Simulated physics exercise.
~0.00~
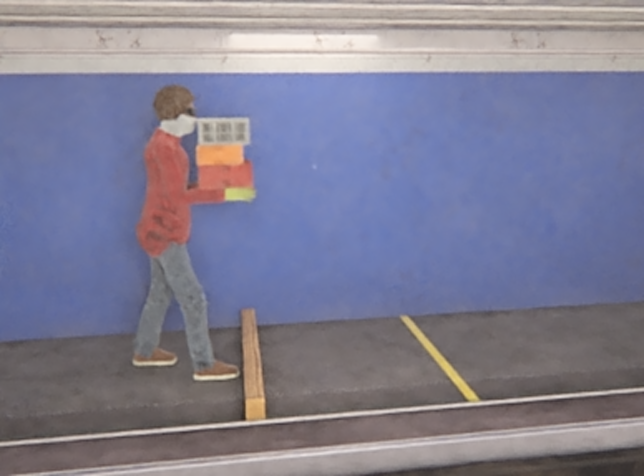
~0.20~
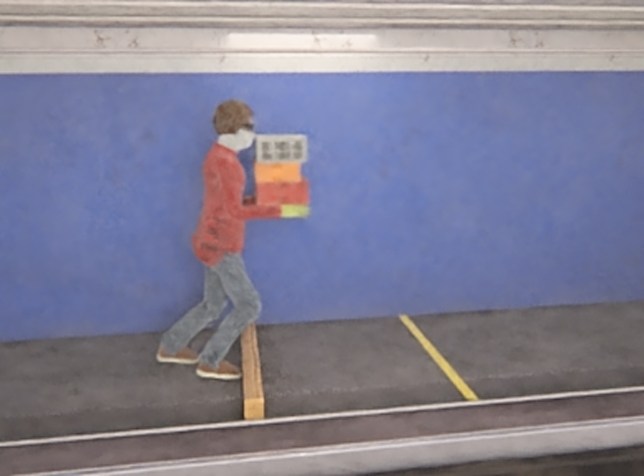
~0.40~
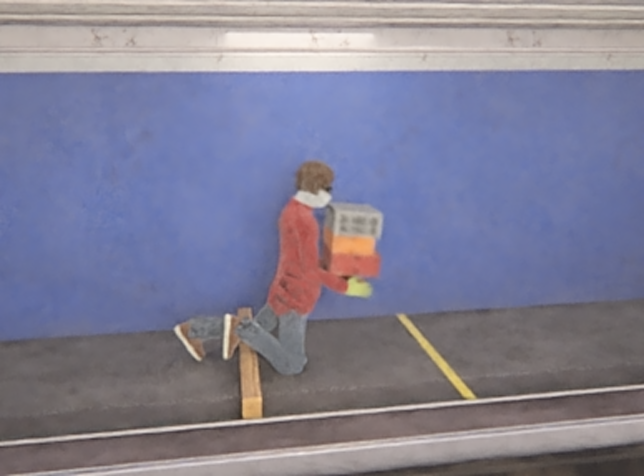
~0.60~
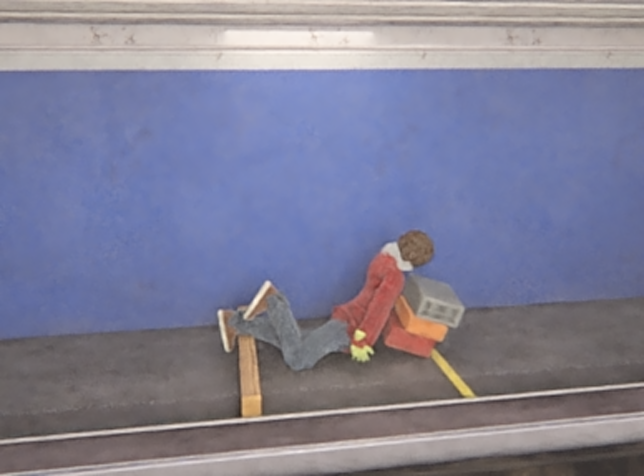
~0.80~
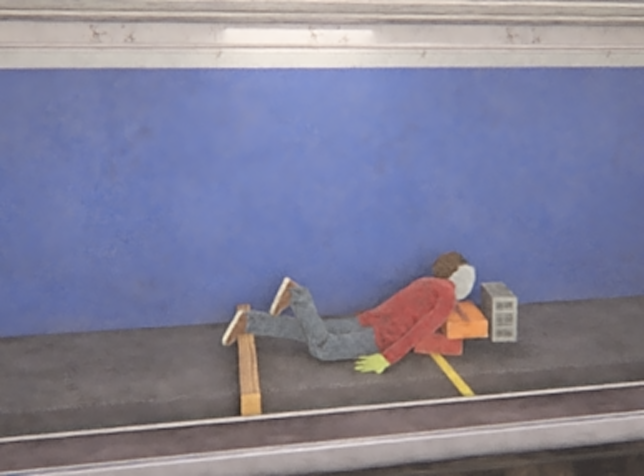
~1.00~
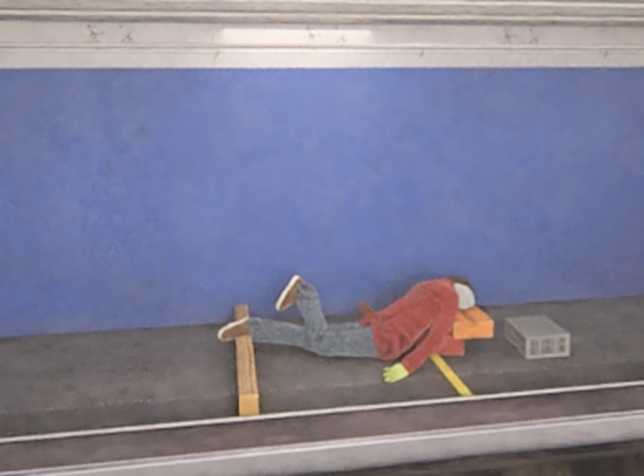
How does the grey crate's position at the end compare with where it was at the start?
At the start the grey crate is on top of the stack the figure is holding, left of the yellow line. By the end it lies on the ground well to the right, beyond the line and apart from the other boxes.
